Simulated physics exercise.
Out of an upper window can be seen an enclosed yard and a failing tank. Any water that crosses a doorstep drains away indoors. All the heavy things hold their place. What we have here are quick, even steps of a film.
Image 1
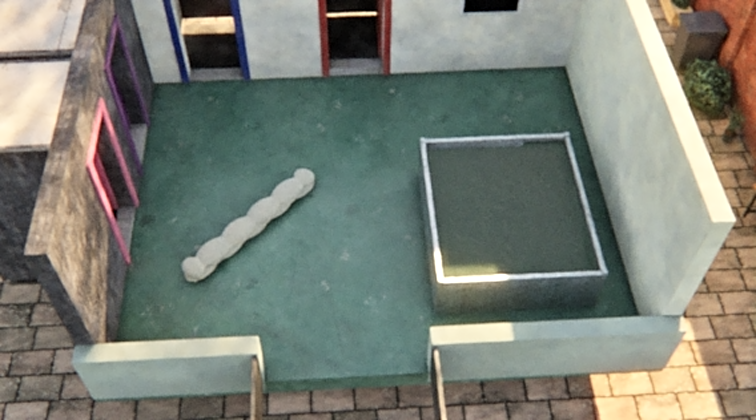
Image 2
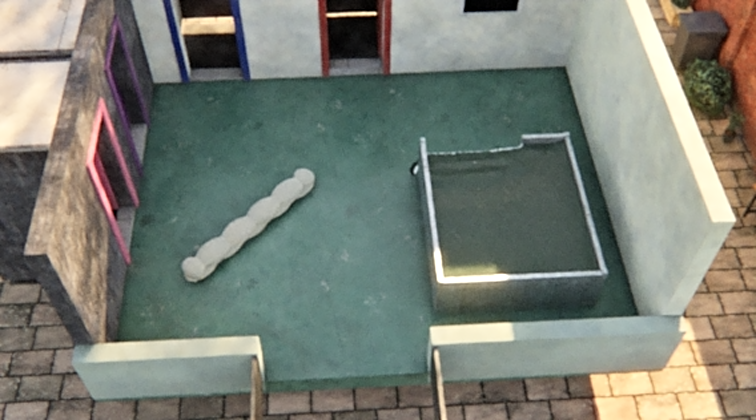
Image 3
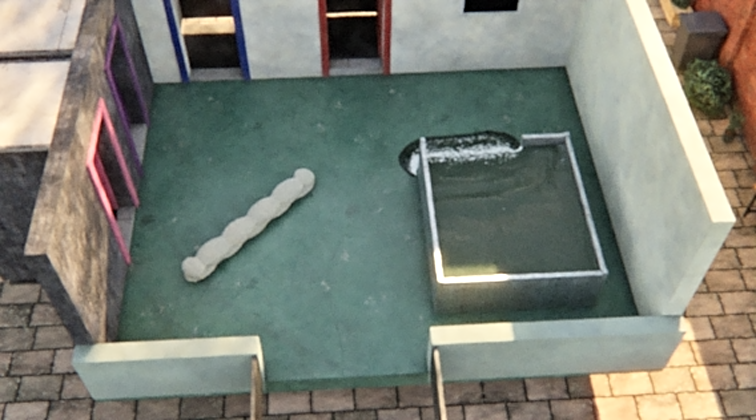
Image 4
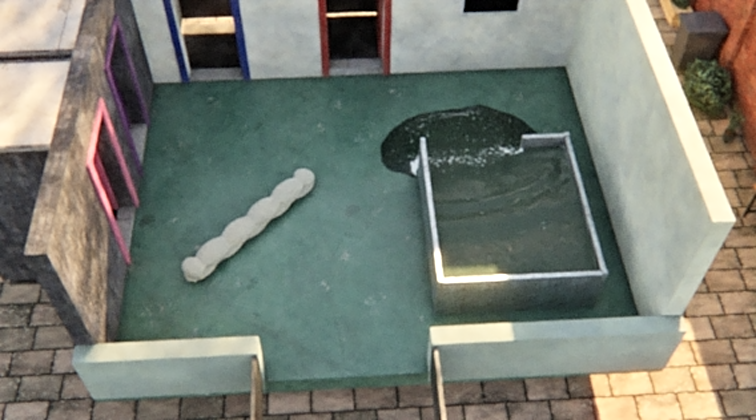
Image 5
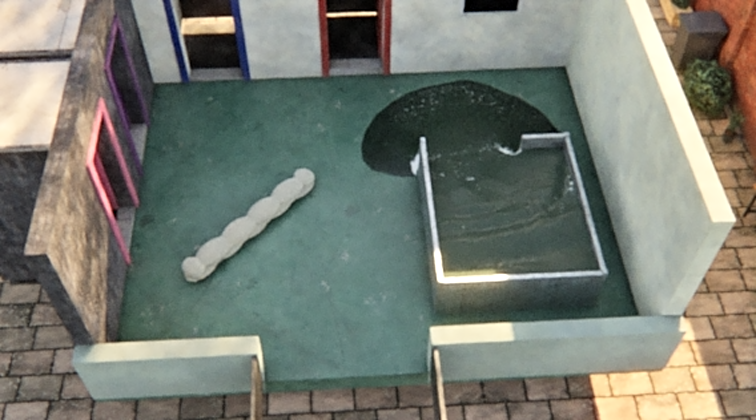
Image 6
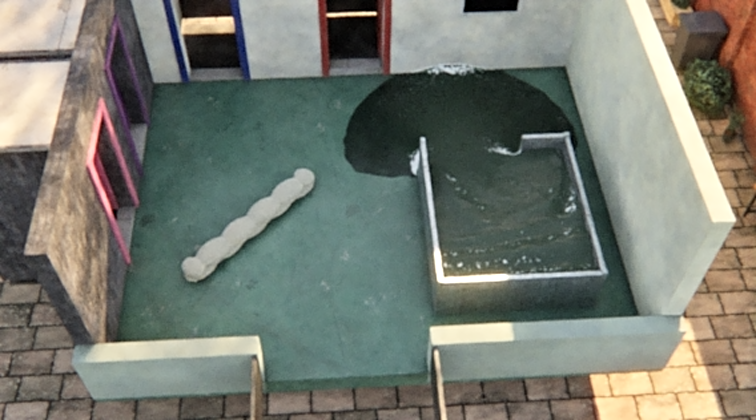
Dark water pouring from a gap in the far side of an open tank, spreading across a walled yard's green floor.
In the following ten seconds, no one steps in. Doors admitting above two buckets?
In the end the purple door will top two buckets. The blue door will top two buckets. The red door will top two buckets. The pink door will top two buckets.
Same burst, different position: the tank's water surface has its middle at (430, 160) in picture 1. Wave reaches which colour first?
One in red.
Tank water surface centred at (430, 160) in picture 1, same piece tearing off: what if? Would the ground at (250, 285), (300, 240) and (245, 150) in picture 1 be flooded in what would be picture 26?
Going through them in turn: Still bare, still bare and waterlogged.
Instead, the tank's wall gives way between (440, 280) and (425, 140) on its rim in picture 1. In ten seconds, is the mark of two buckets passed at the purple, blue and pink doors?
The purple door tops the limit, the blue door tops the limit and the pink door tops the limit.
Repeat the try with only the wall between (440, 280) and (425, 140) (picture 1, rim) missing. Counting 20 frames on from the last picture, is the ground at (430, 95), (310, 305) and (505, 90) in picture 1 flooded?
The first spot is spared, the second soaked and the third spared.
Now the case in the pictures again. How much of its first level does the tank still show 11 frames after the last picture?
That would be roughly 52 per cent.
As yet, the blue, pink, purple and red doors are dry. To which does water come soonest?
Looks like the red door gets there first.
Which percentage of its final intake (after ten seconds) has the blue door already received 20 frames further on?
Roughly 5 percent.
A moment on, water covers 25 % of the floor; the purple door not reached, the blue door not reached, the red door under two buckets in, the pink door not reached.
Next, water covers 30 % of the floor; the purple door not reached, the blue door wet at the sill, nothing in, the red door over two buckets in, the pink door not reached.
Then, water covers 50 % of the floor; the purple door under two buckets in, the blue door under two buckets in, the red door far over two buckets in, the pink door wet at the sill, nothing in.
Later, water covers 75 % of the floor; the purple door far over two buckets in, the blue door over two buckets in, the red door far over two buckets in, the pink door under two buckets in.
In the end, water covers 95 % of the floor; the purple door far over two buckets in, the blue door far over two buckets in, the red door far over two buckets in, the pink door over two buckets in.
